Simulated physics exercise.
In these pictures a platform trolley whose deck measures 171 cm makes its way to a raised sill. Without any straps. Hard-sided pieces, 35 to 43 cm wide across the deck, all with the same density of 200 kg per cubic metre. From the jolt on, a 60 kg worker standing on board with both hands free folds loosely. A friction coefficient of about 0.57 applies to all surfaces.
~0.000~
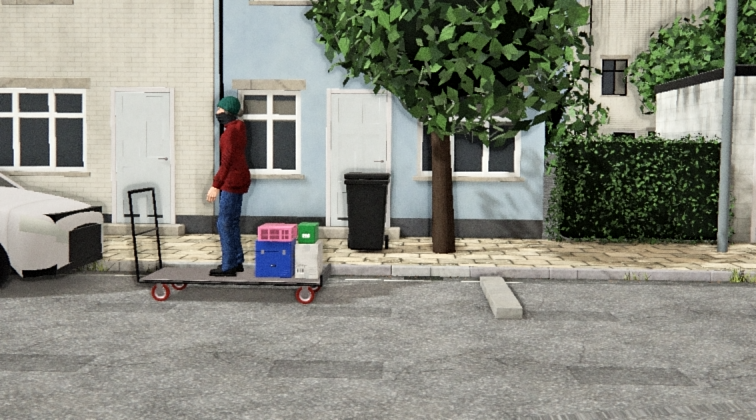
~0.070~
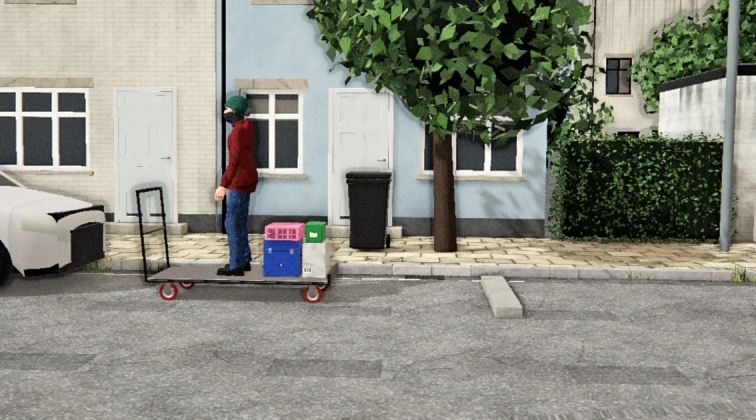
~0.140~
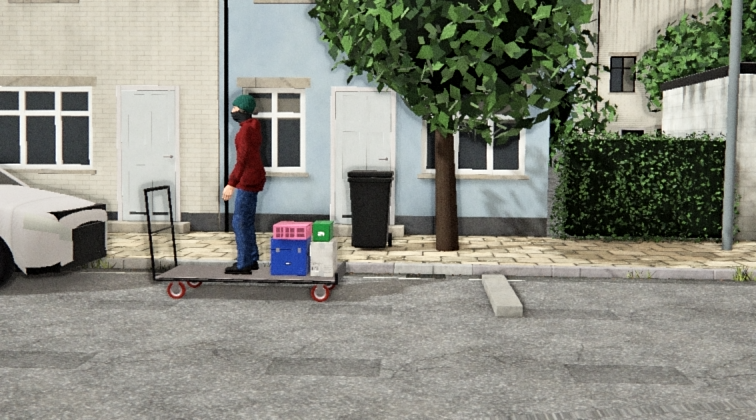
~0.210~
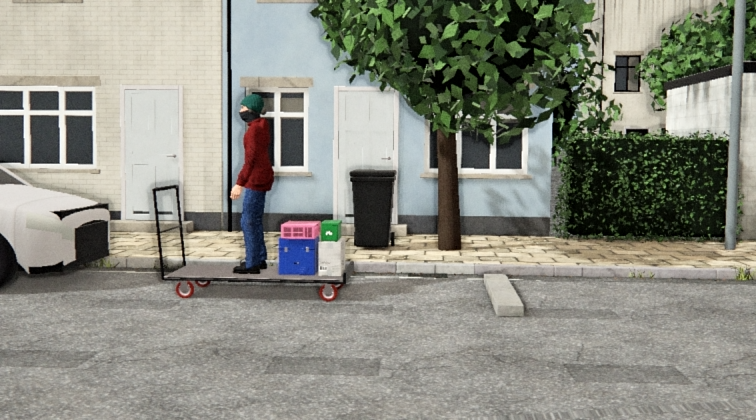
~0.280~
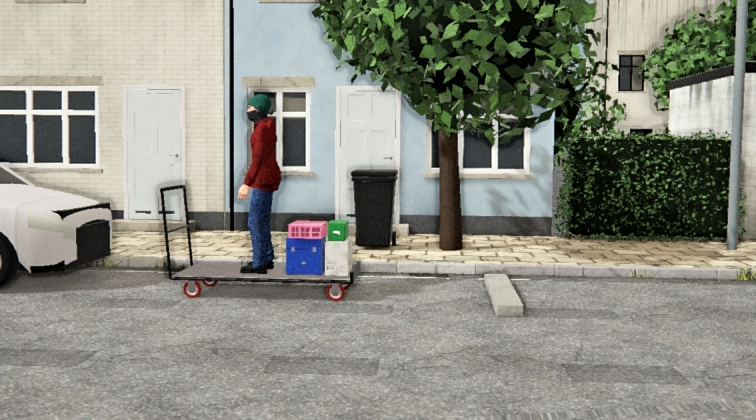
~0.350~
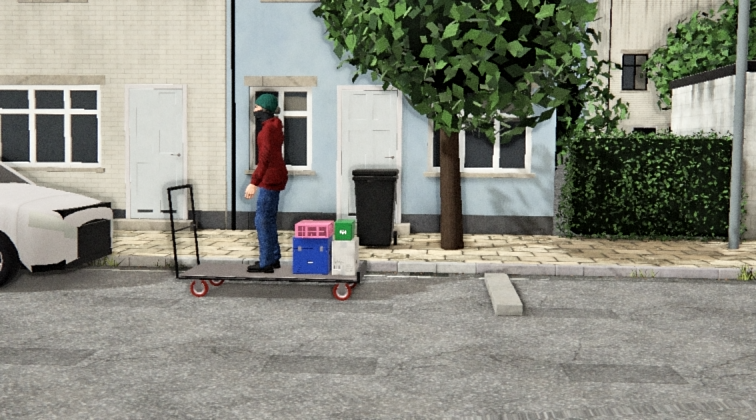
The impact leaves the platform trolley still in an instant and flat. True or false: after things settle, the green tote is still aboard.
True.
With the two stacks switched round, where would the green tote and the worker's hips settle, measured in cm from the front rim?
The green one would end 50 cm behind the front rim, and the hips 110 cm behind it.
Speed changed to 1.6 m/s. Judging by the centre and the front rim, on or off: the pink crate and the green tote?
I'd expect pink to stay in place and green to come away.
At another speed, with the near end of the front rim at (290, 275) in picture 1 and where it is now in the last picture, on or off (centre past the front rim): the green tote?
Then the green one would not stay put.
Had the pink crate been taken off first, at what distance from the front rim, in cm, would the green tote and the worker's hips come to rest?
In that case the green one ends 0 cm behind the front rim and the hips 30 cm behind it.
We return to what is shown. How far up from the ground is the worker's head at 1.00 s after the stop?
The head is roughly 100 cm up.
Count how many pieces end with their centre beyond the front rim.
0.
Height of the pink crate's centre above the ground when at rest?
Its centre ends some 65 cm up.
After 1.78 s the deck stops.
After 2.03 s the green tote is 9 cm behind the rim, tilted 0°, near (491, 233) in the last picture's view.
After 2.33 s the green tote is 9 cm behind the rim, tilted 0°, near (491, 233) in the last picture's view.
After 2.78 s the green tote is 9 cm behind the rim, tilted 0°, near (491, 233) in the last picture's view.
Final state at 5.8 s, nothing is past the rim; behind it, pink crate, blue toolbox, green tote, white carton and the worker's hips.
